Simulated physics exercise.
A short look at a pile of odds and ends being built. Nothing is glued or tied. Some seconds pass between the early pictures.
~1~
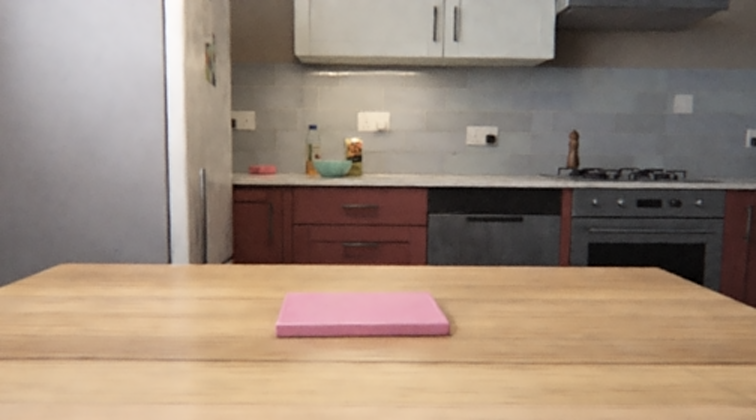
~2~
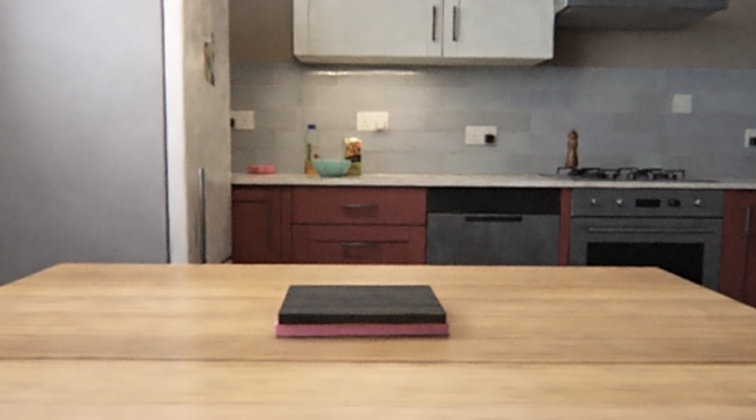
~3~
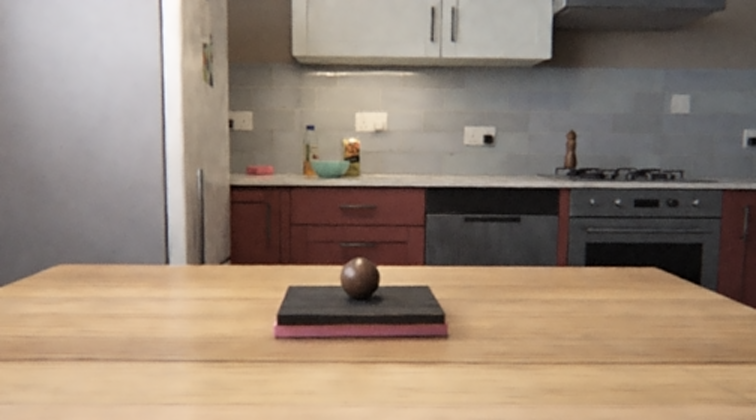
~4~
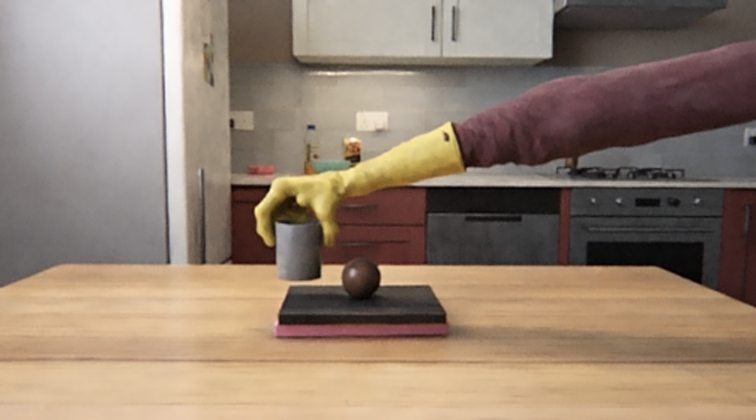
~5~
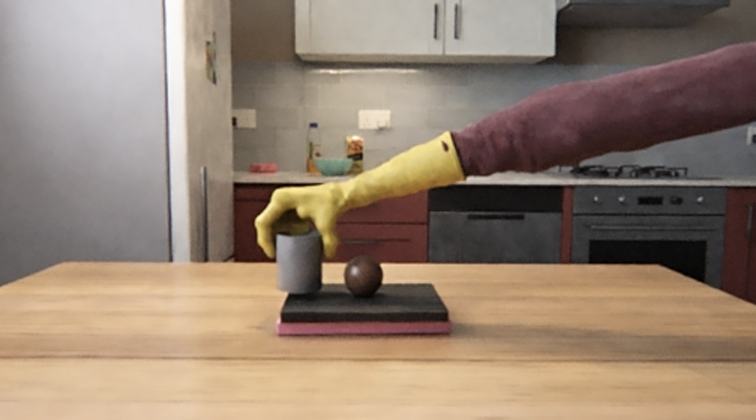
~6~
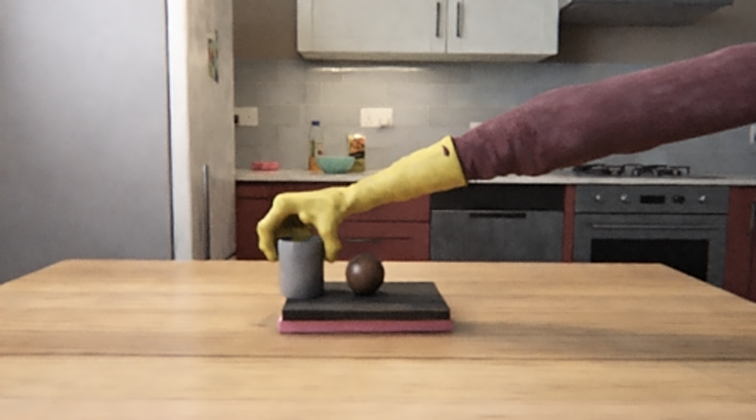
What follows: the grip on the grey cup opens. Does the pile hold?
The pile holds.
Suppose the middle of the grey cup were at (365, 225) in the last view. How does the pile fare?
Then it loses its balance.
Then, 0.70 s past the last view, things are still on the move.
Then, 1.70 s past the last view, nothing moves.
Finally, all 4 still in place. Final places as the last picture's camera would see them, grey cup near (302, 267). The pile keeps its balance.
